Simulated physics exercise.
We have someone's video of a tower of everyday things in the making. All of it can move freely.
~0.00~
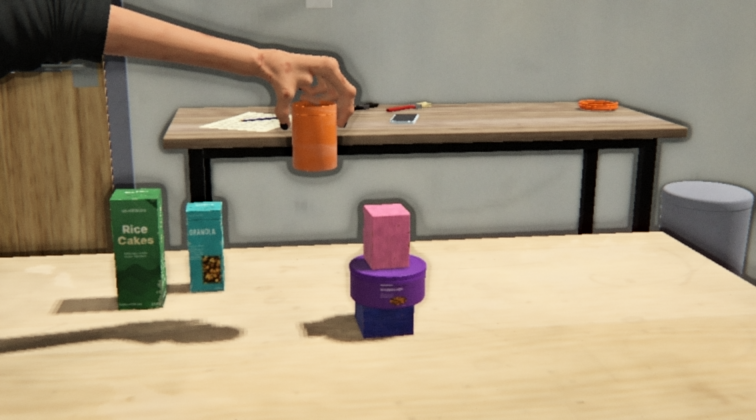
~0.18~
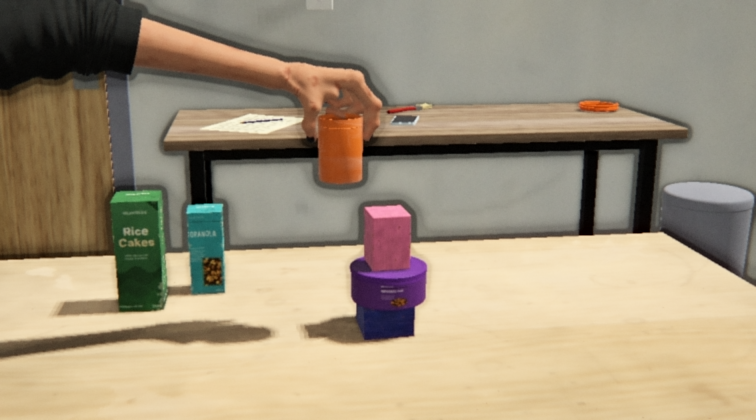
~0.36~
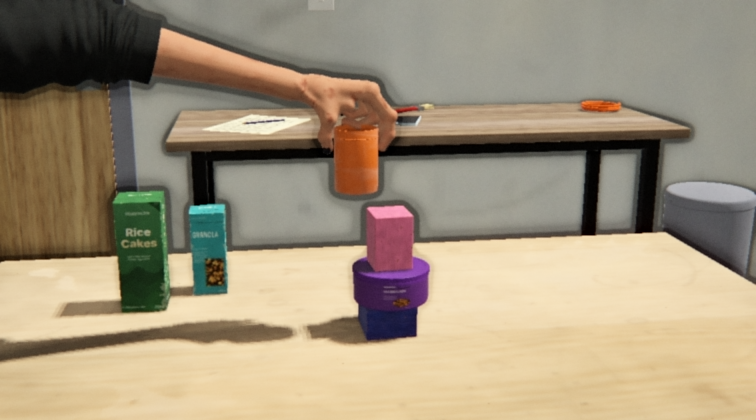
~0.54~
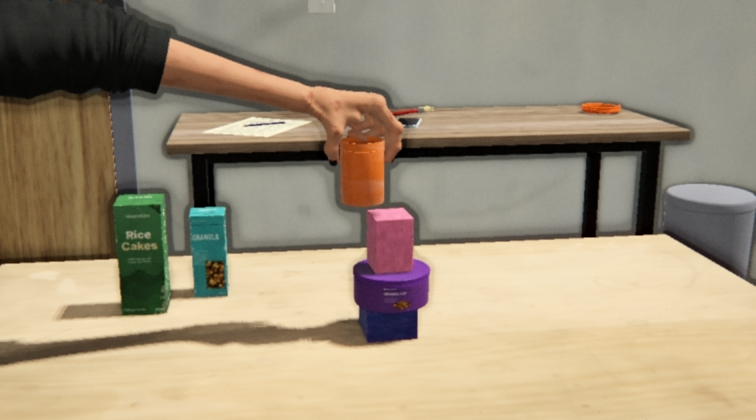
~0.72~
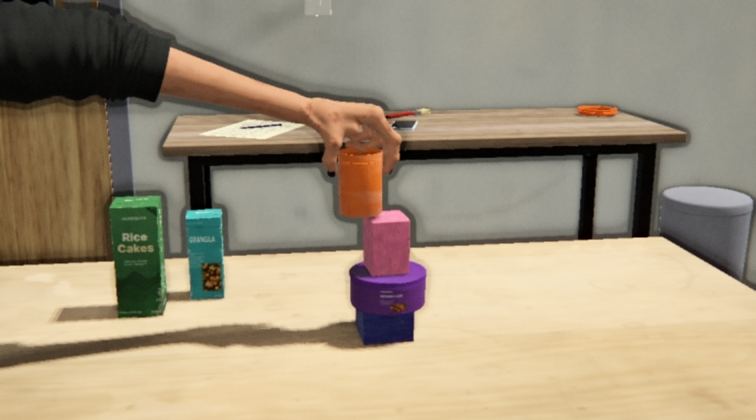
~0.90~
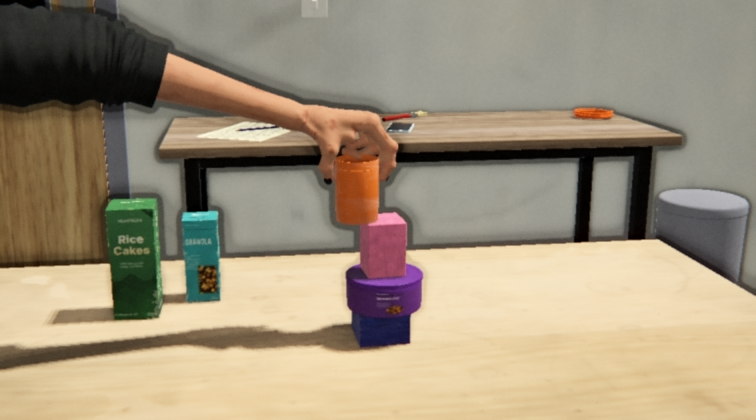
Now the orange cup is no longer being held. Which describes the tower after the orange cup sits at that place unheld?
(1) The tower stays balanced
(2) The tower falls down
2, the tower falls down.
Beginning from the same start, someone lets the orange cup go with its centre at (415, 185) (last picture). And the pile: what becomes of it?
Well, it topples after that.
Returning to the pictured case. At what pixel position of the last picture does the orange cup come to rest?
At about (290, 313).
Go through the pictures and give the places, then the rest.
On its way; orange cup (314, 135); turquoise carton (206, 247), in the first picture.
On its way; orange cup (340, 148); purple tub (389, 281), in the second picture.
On its way; orange cup (356, 159); blue block (387, 314), in the third picture.
On its way; orange cup (362, 171); pink block (390, 240), in the fourth picture.
On its way; orange cup (361, 182); green carton (140, 257), in the fifth picture.
Set down, still held; orange cup (357, 189); turquoise carton (202, 257), in the sixth picture.
After 1.30 s, orange cup now fallen.
After 1.50 s, things are still on the move.
In the end (4.0 s), fallen, orange cup; the other 5 unmoved. At the end, from the last picture's camera, orange cup near (290, 313). The pile comes apart.
